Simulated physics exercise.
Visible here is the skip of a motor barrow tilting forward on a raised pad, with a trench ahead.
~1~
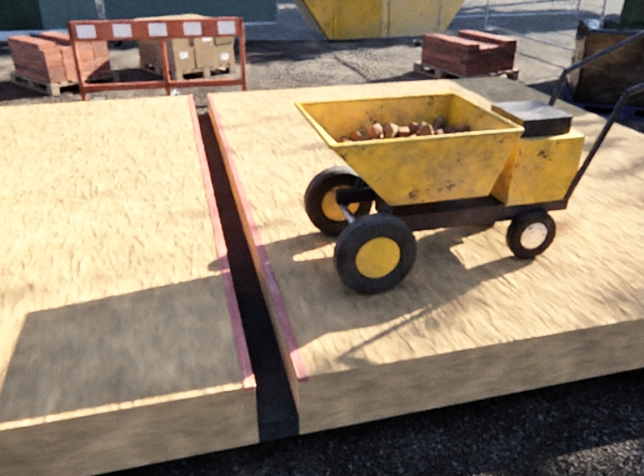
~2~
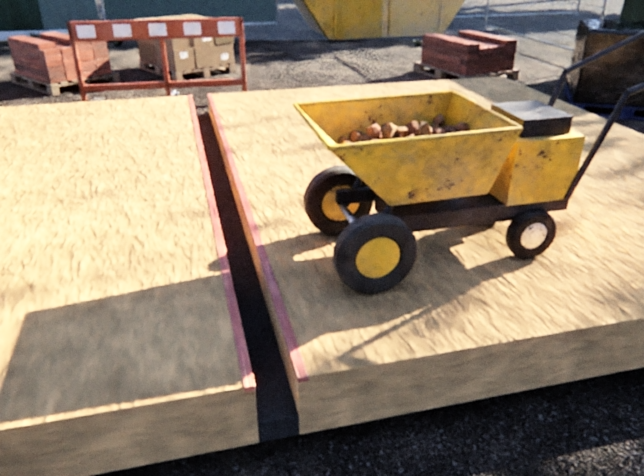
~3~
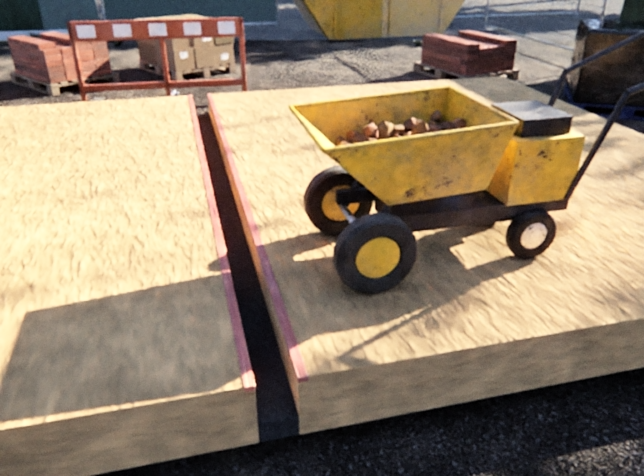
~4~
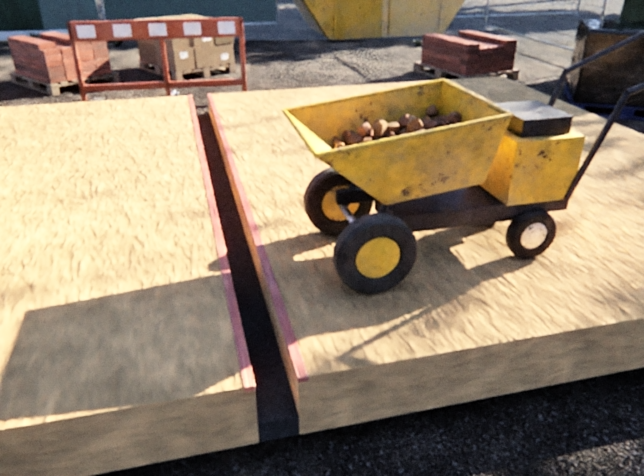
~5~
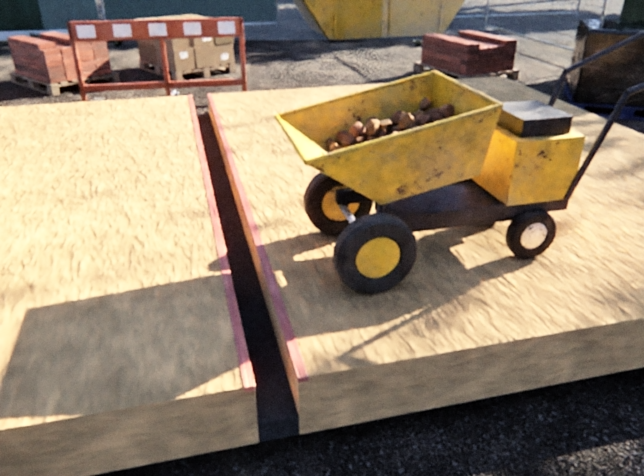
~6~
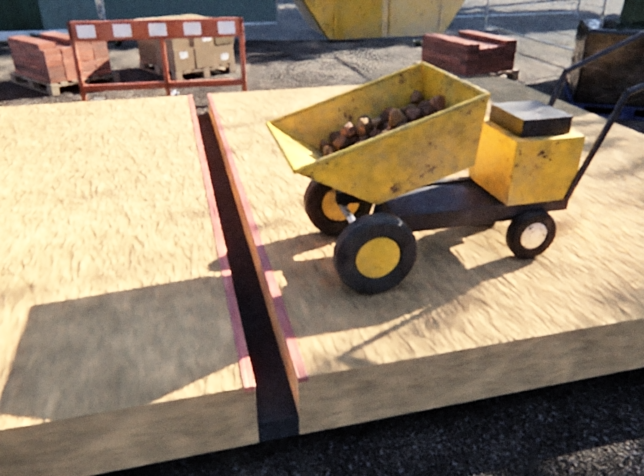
On a raised pale pad beside a narrow trench, a yellow motor barrow stands still, its skip holding brown lumps; the skip starts level, then gradually tilts forward to the left, its back end rising while the wheels stay put.
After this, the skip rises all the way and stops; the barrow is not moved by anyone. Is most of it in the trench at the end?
Minority in.
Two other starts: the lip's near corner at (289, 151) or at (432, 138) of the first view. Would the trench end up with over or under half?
From the first position short of one half lands between the edges, from the second short of one half.
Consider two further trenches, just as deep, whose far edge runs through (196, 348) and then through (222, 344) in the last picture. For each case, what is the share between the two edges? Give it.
First try: About 90 %; second try: About 60 %.
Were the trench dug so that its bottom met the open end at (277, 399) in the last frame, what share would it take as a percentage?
Estimate: Approx. 10 %.
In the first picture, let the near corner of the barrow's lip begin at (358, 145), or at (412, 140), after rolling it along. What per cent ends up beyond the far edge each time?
The first position yields around 20 per cent; the second yields around 10 per cent.
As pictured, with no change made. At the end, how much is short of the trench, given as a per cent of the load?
Roughly 0 per cent of the load.
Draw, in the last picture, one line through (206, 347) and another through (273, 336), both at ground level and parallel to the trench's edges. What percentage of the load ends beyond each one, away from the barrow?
50 and 90 in a hundred.
Soon, skip tipped steeply; all in the skip.
A while on, skip tipped right over; about two thirds in the skip; a stray few in or heaped over the trench; about a quarter beyond it; a stray few falling.
Towards the end, skip tipped right over; about a quarter in the skip; about a quarter in or heaped over the trench; about two thirds beyond it.
Finally, skip tipped right over; a small part in the skip; about a quarter in or heaped over the trench; about two thirds beyond it.
